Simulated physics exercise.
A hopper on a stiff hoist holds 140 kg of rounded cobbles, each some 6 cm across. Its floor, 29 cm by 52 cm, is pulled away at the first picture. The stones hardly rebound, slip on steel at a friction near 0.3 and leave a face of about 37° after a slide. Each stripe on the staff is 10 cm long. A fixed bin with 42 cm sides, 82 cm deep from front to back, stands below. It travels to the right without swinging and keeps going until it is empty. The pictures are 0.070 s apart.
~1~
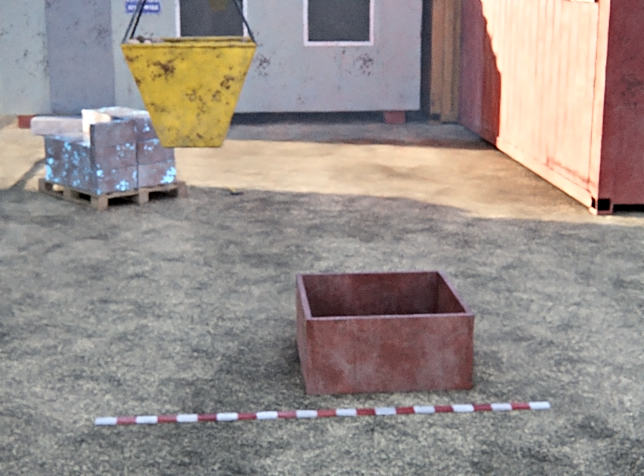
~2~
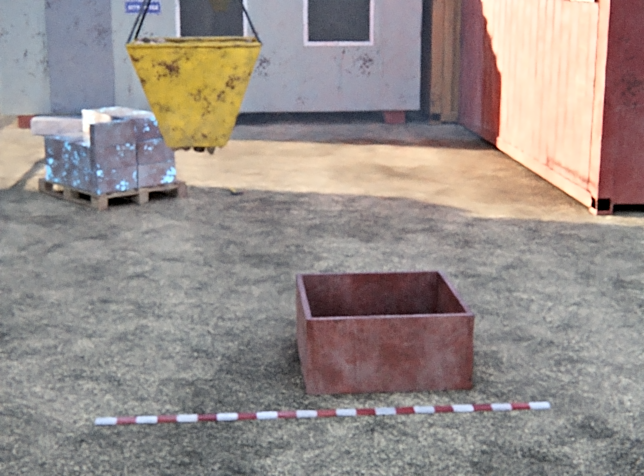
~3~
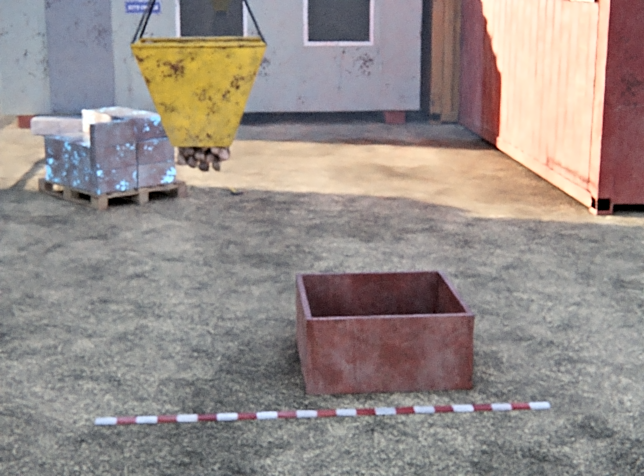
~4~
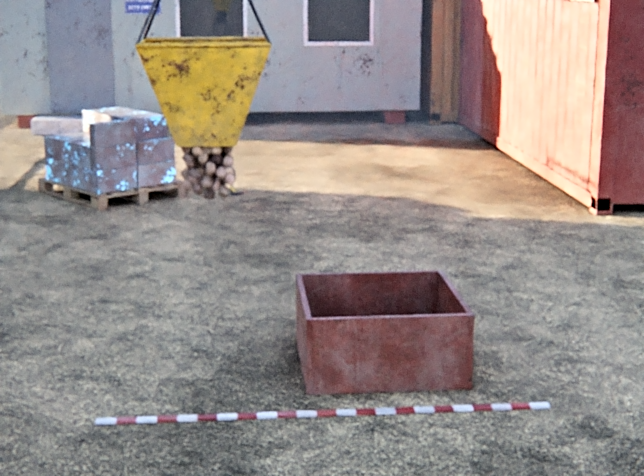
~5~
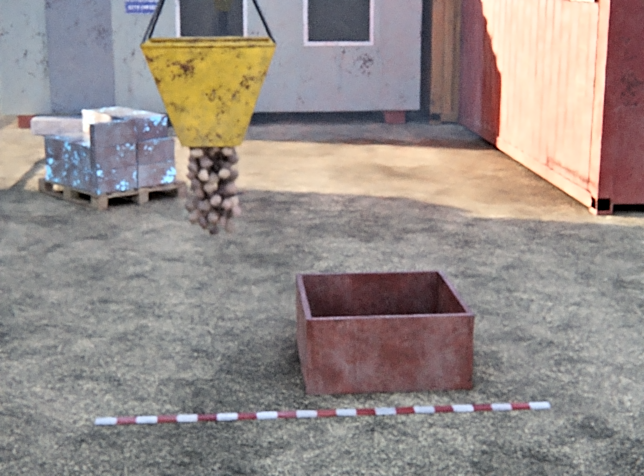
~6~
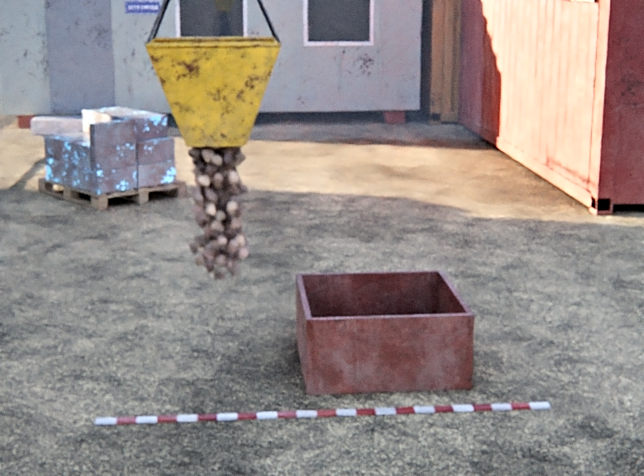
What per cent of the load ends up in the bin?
Some 0 per cent of it.
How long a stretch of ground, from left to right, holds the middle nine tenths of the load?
About 70 cm.
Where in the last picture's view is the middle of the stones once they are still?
Around (244, 362).
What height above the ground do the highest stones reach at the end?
Some 20 cm high.
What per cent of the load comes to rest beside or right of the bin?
About 0 per cent.
Then, 0.3 s after the last picture, 0 % in the hopper, 100 % falling or lying left of the bin; the stones farthest right are at (296, 356).
Then, 0.8 s after the last picture, 0 % in the hopper, 99 % falling or lying left of the bin, 1 % falling or lying beside or right of the bin; the stones farthest right are at (317, 362).
Then, 1.4 s after the last picture, 0 % in the hopper, 98 % falling or lying left of the bin, 2 % falling or lying beside or right of the bin; the stones farthest right are at (338, 353).
Then, 2.2 s after the last picture, 0 % in the hopper, 98 % falling or lying left of the bin, 2 % falling or lying beside or right of the bin; the stones farthest right are at (338, 353).
Then, 4.2 s after the last picture, 0 % in the hopper, 98 % left of the bin, 2 % beside or right of the bin; the stones farthest right are at (338, 353).
